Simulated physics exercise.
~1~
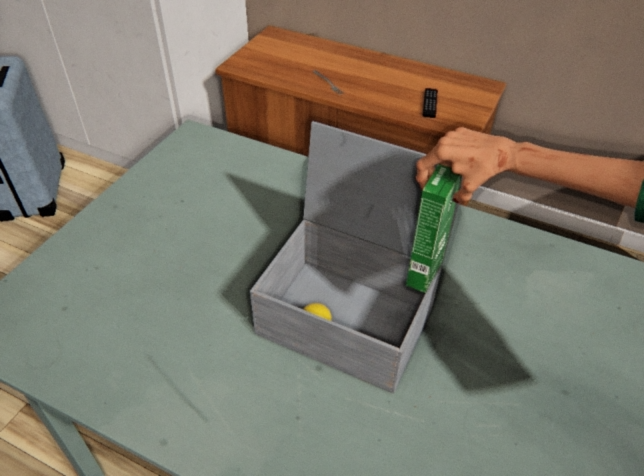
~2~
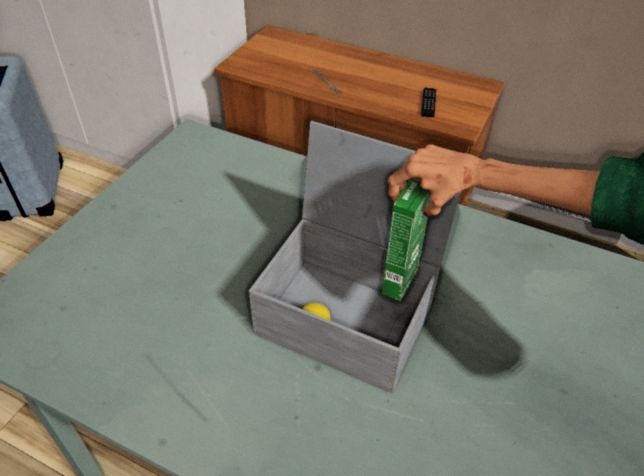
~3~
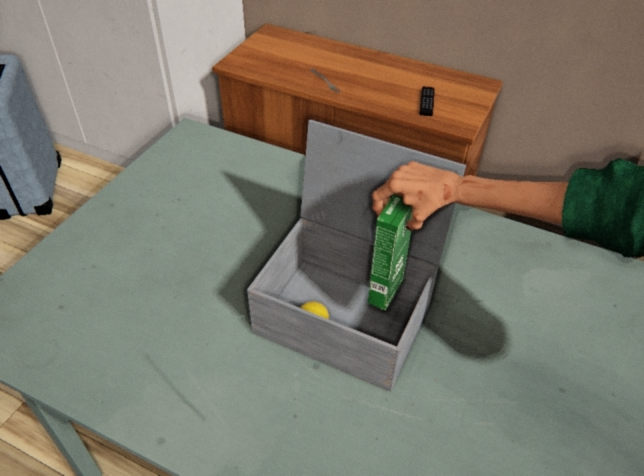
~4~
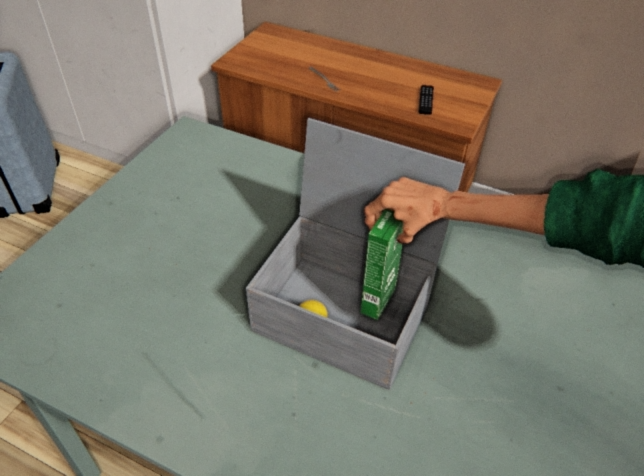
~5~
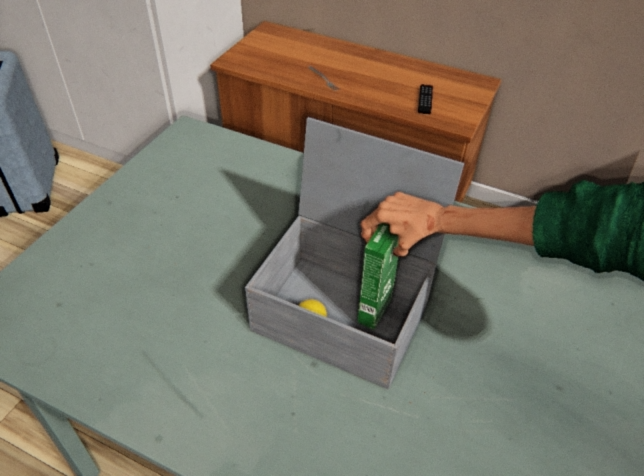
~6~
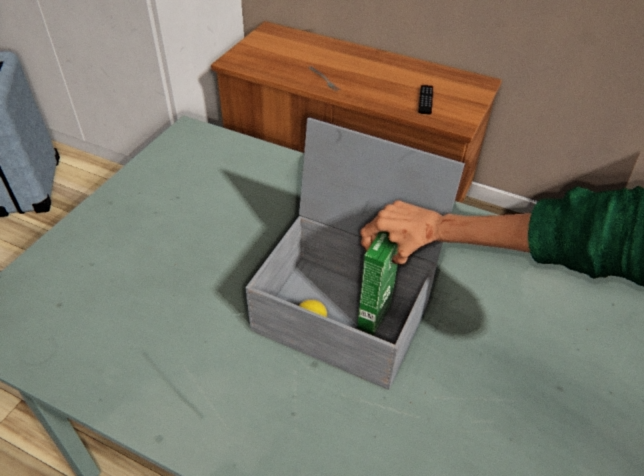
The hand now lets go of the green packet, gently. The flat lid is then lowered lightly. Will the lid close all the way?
I expect the box to stay unclosed.
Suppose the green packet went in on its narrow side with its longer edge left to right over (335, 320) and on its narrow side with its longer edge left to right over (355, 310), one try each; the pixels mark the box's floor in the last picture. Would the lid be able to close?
Lid: First try closed, second try closed.
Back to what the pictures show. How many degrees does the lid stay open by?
Measured angle - around 25°.
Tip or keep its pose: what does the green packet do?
As it turns out, it changes its angle.
Then, 1.50 s past the last view, lid 69° above the rim.
Then, 2.00 s past the last view, lid 32° above the rim; green packet rocked 32° from its first pose near (365, 306).
Finally, lid 26° above the rim; down or leaning hard in the box, green packet; yellow lemon still in place. Final places as the last picture's camera would see them, green packet near (370, 299).
